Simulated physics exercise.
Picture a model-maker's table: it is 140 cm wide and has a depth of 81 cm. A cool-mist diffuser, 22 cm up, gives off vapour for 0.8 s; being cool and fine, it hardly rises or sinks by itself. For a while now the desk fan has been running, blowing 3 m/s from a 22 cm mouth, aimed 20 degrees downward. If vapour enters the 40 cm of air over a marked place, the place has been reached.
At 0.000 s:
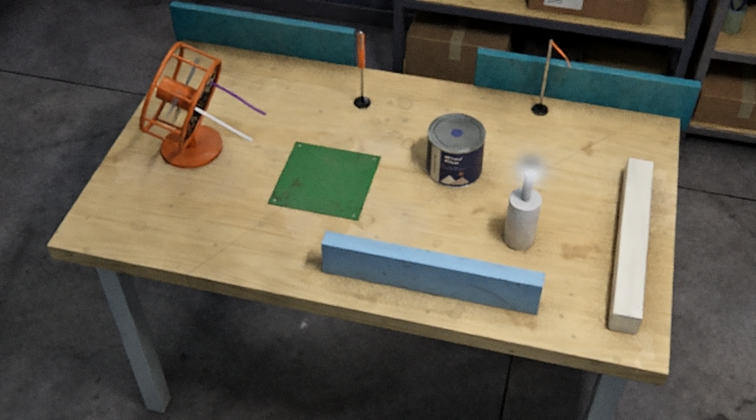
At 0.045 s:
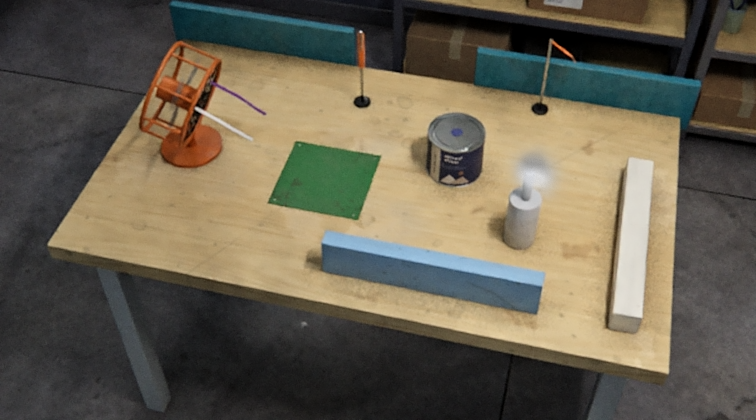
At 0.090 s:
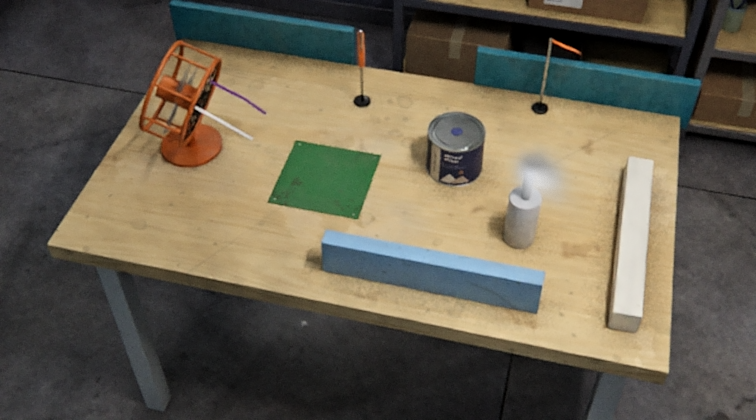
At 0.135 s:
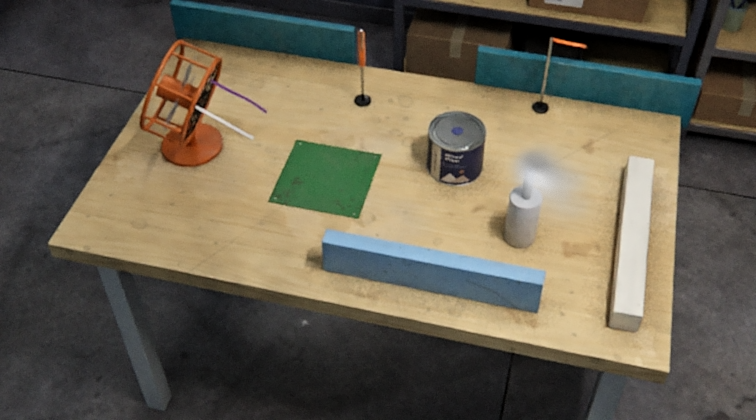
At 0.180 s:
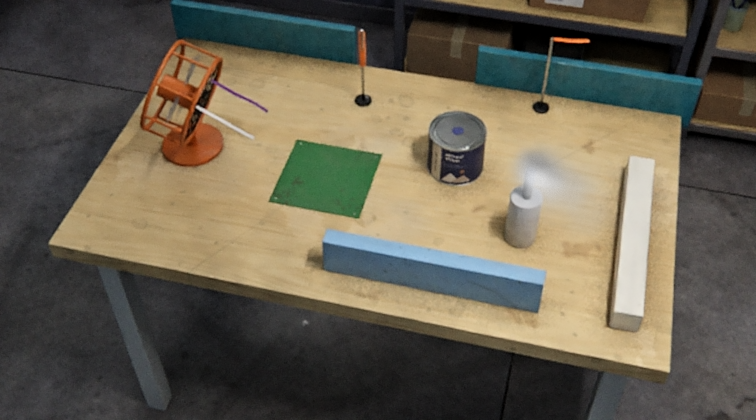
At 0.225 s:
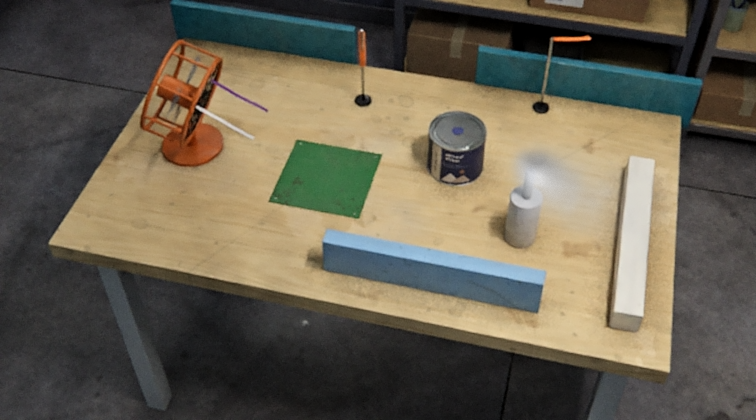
White vapour from a small grey bottle drifts rightward while an orange ribbon lifts on its stand.
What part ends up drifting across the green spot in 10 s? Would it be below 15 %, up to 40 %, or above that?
I would say not even 15 %.
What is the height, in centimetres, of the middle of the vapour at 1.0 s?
The middle is at about 20 cm above the surface.
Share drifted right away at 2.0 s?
Some 100 in a hundred.
By 1.0 s, 39 % is gone from the area; 0 % has passed over the green spot, and the middle of the rest is near (689, 209).
By 2.0 s, 98 % is gone from the area; 0 % has passed over the green spot.
By 4.0 s, 100 % is gone from the area; 0 % has passed over the green spot.
By 10.0 s, 100 % is gone from the area; 0 % has passed over the green spot.
